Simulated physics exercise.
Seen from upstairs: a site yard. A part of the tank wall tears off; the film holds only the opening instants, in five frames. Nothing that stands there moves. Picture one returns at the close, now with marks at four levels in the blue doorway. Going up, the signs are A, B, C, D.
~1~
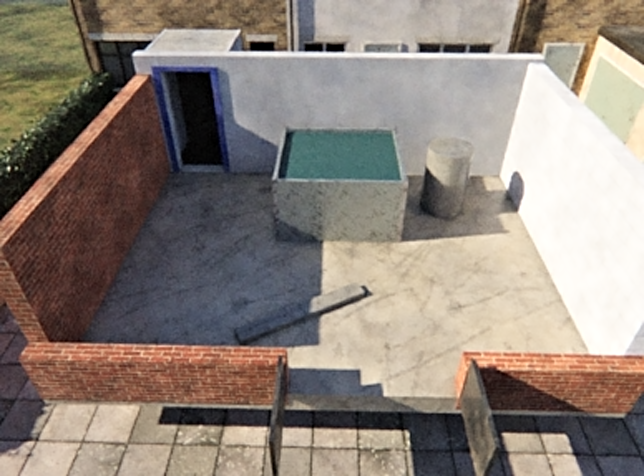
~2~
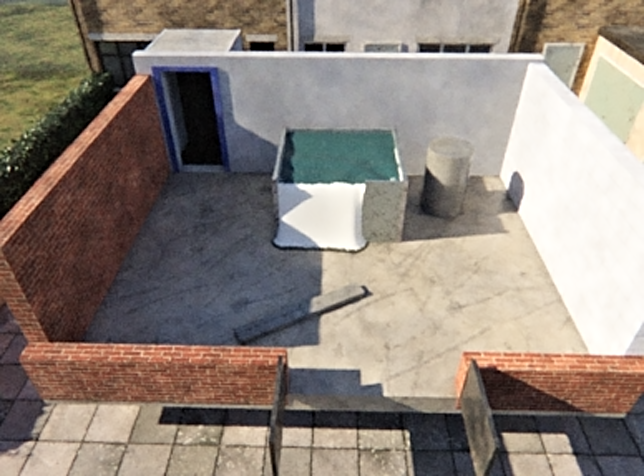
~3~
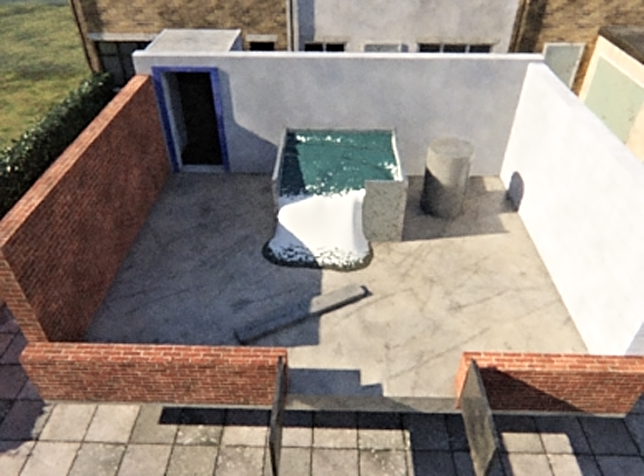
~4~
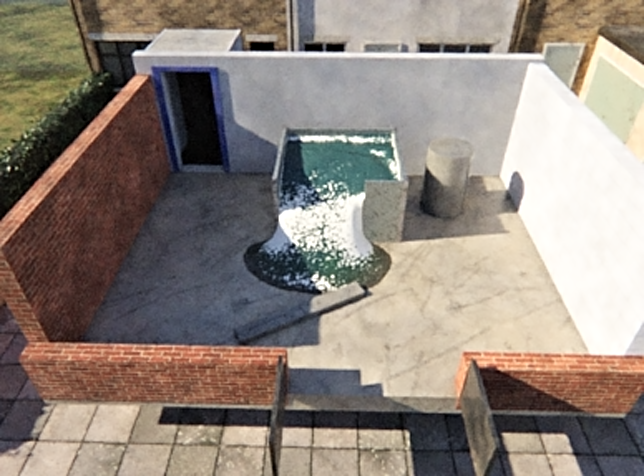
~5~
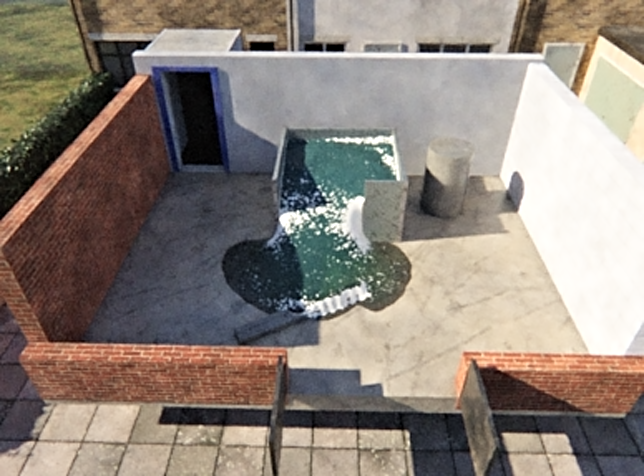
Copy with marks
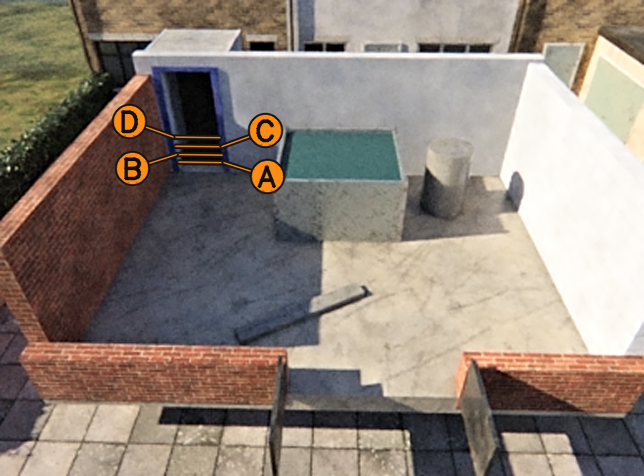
To begin with, green water sits still in a square tank inside a walled yard, beside a grey cylinder. The tank's front opens and water pours out in a white, foaming sheet onto the concrete. It then fans forward and to both sides, forming a rounded, dark-edged pool that reaches the low slab lying in front.
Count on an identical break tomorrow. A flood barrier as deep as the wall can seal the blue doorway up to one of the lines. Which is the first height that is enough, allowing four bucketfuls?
Line A just does it.
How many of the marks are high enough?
All of the four.
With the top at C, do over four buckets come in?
No, that is safe.
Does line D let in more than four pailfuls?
No.
In orange, A at (201, 162); B at (199, 154); C at (198, 146); D at (196, 137); from the bottom up A, B, C, D.
Choosing A, a bucket or two gets in.
Choosing B, nothing gets over.
Choosing C, nothing gets over.
Choosing D, nothing gets over.
